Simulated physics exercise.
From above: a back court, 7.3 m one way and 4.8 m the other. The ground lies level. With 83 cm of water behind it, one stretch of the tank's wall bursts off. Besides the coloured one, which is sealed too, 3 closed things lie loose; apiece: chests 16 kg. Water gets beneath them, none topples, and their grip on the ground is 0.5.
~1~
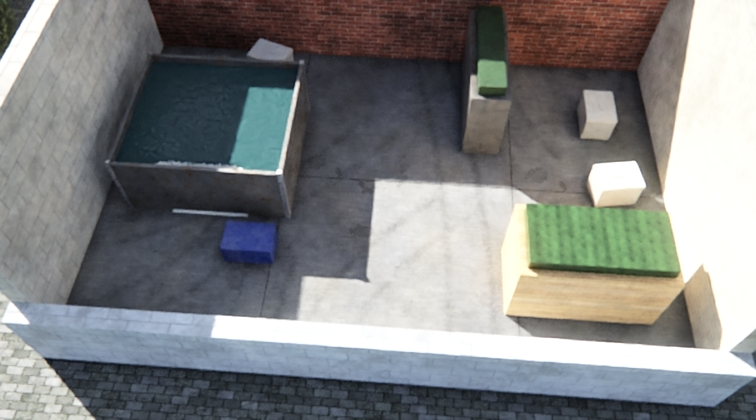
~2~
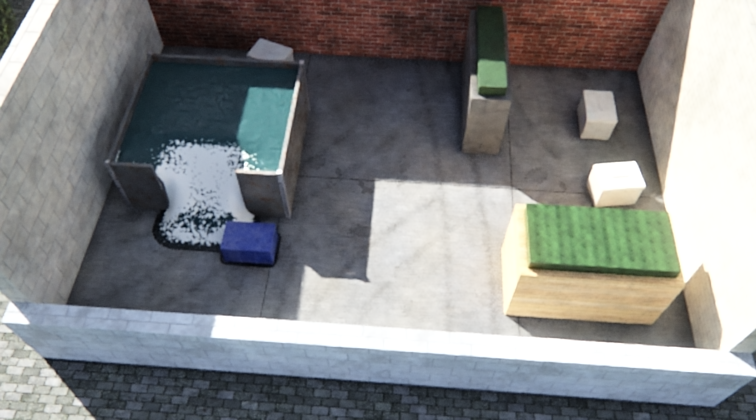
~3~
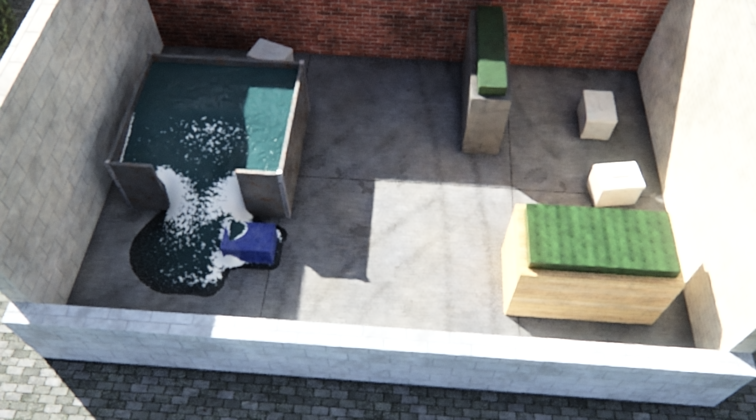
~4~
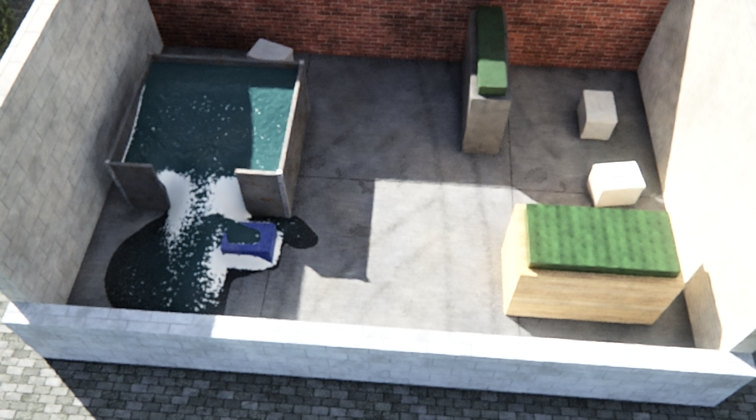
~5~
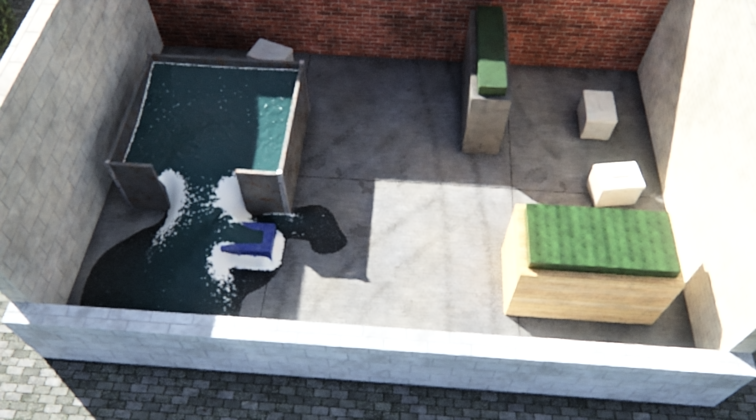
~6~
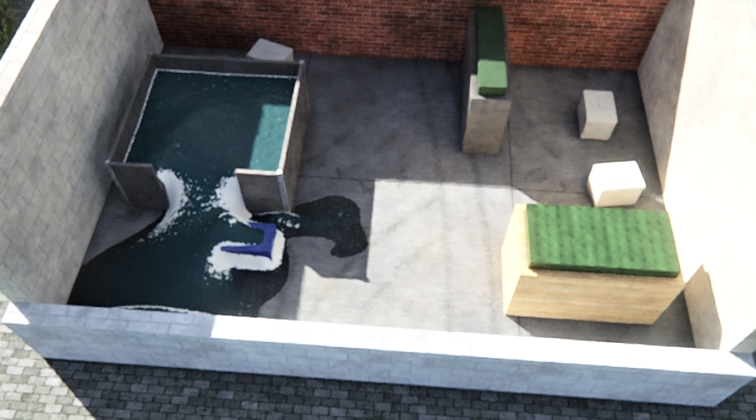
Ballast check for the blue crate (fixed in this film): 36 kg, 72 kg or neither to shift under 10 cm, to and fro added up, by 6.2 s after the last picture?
I expect that neither weight holds it.
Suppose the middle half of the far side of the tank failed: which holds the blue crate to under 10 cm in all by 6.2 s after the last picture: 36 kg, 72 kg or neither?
Then the smaller load will do.
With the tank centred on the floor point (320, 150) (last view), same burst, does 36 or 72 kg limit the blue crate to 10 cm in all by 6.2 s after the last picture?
Then neither load is enough.
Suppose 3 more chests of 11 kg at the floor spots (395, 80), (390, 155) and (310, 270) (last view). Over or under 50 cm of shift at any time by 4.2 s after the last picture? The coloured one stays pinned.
In turn: Under, less, past it.
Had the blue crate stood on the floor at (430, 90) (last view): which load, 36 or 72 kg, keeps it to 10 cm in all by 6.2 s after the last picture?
The smaller is enough.
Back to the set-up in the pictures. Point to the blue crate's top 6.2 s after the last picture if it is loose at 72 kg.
Around (329, 259).
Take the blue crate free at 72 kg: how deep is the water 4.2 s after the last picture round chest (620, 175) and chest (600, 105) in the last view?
About 4 and 4 cm.
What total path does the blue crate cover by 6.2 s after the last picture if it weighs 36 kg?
Some 400 cm in all.
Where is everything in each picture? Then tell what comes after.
The first picture shows the blue crate at (248, 236), on the bottom; 3.5 m2 under water; 0 of 4 have shifted.
The second picture shows the blue crate at (248, 236), on the bottom; water covers 4.2 m2; 0 of 4 have shifted.
The third picture shows the blue crate at (248, 236), on the bottom; water covers 5.0 m2; 0 of 4 have shifted.
The fourth picture shows the blue crate at (248, 236) rests on the ground; water covers 6.2 m2; 0 of 4 have shifted.
The fifth picture shows the blue crate at (248, 236), on the bottom; water covers 7.0 m2; 0 of 4 have shifted.
The sixth picture shows the blue crate at (248, 236) rests on the ground; water covers 7.5 m2; 0 of 4 have shifted.
Then, 0.6 s after the last picture the blue crate would be 122 cm from its start with 36 kg and 56 cm from its start with 72 kg; 10 cm of water round it then.
Then, 2.3 s after the last picture the blue crate would be 246 cm from its start with 36 kg and 93 cm from its start with 72 kg; 11 cm of water round it then.
Then, 4.2 s after the last picture the blue crate would be 274 cm from its start with 36 kg and 104 cm from its start with 72 kg; 8 cm of water round it then.
Then, 6.2 s after the last picture the blue crate would be 278 cm from its start with 36 kg and 104 cm from its start with 72 kg; 7 cm of water round it then.
